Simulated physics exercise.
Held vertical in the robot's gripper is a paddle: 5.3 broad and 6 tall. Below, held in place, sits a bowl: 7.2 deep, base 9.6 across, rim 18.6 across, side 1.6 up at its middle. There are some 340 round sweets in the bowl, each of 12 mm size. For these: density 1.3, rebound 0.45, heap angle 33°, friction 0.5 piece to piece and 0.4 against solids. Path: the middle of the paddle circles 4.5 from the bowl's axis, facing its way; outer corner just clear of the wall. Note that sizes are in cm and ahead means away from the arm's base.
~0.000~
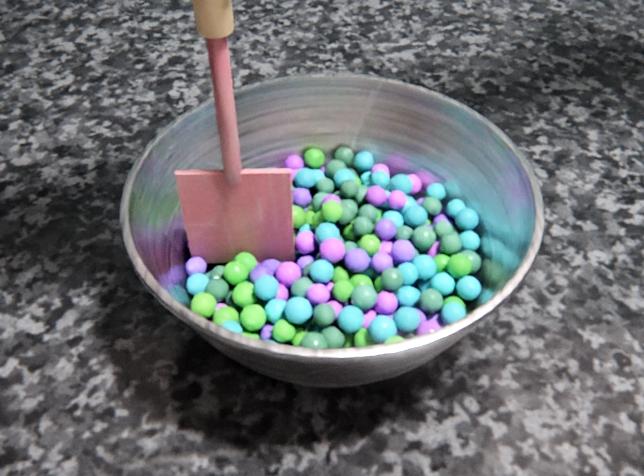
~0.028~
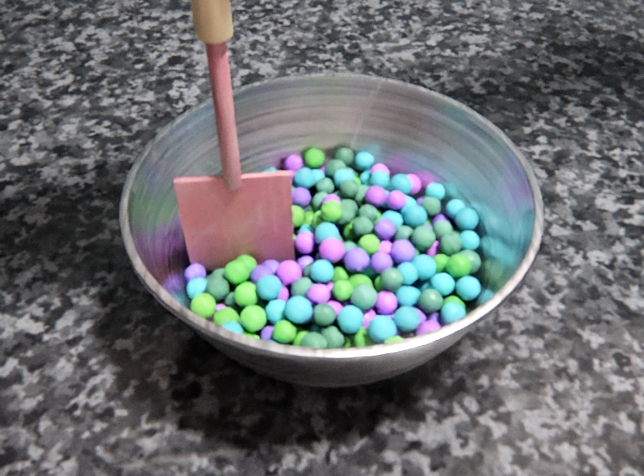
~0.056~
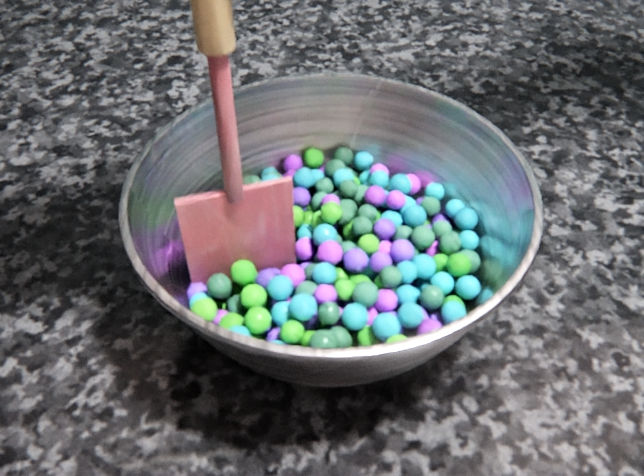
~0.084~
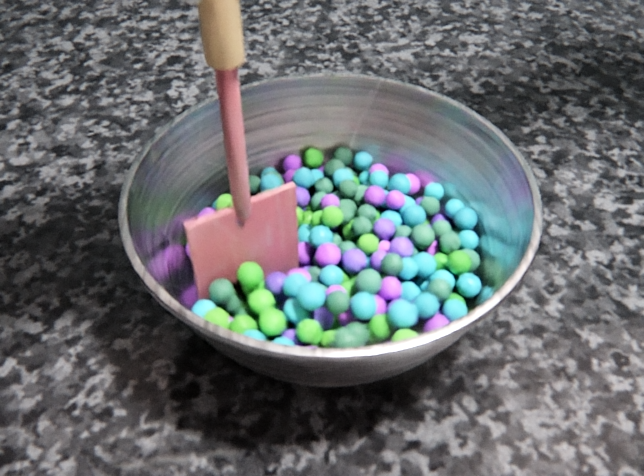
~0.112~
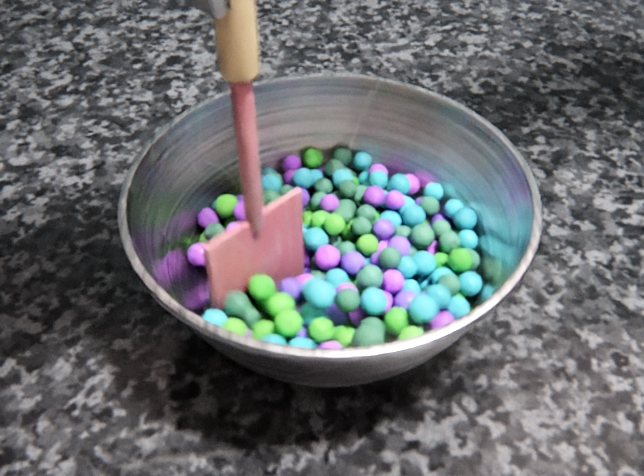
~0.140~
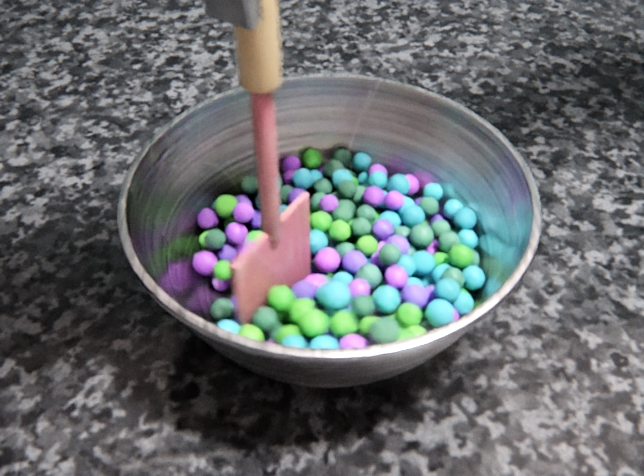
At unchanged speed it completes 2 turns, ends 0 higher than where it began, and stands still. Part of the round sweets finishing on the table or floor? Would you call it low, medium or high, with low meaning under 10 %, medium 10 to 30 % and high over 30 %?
I would call it medium, 10 to 30 %.
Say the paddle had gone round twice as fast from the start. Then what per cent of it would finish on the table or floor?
Then roughly 50 %.
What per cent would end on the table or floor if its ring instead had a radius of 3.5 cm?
It would be near 5 per cent.
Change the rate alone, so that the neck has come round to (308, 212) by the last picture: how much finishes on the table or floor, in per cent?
Something like 30 percent, roughly.
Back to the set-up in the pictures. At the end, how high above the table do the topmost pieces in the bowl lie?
Top height: Around 7.0 cm.
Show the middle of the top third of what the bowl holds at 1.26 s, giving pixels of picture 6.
Around (364, 144).
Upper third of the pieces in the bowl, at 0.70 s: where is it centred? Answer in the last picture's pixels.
Near (207, 197).
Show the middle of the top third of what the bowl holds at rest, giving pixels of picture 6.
At about (249, 298).
By 0.70 s, 318° round, highest piece 9 above the table; 312 in the bowl, 15 on the table or floor, 10 in flight or on the tool.
By 1.26 s, 220° round, highest piece 8 above the table; 284 in the bowl, 52 on the table or floor, 1 in flight or on the tool.
By 1.74 s, 0° round, highest piece 7 above the table; 269 in the bowl, 68 on the table or floor.
By 2.44 s, 0° round, highest piece 7 above the table; 269 in the bowl, 68 on the table or floor.
Final count, 269 in the bowl, 68 on the table or floor. That is 20 % on the table or floor.
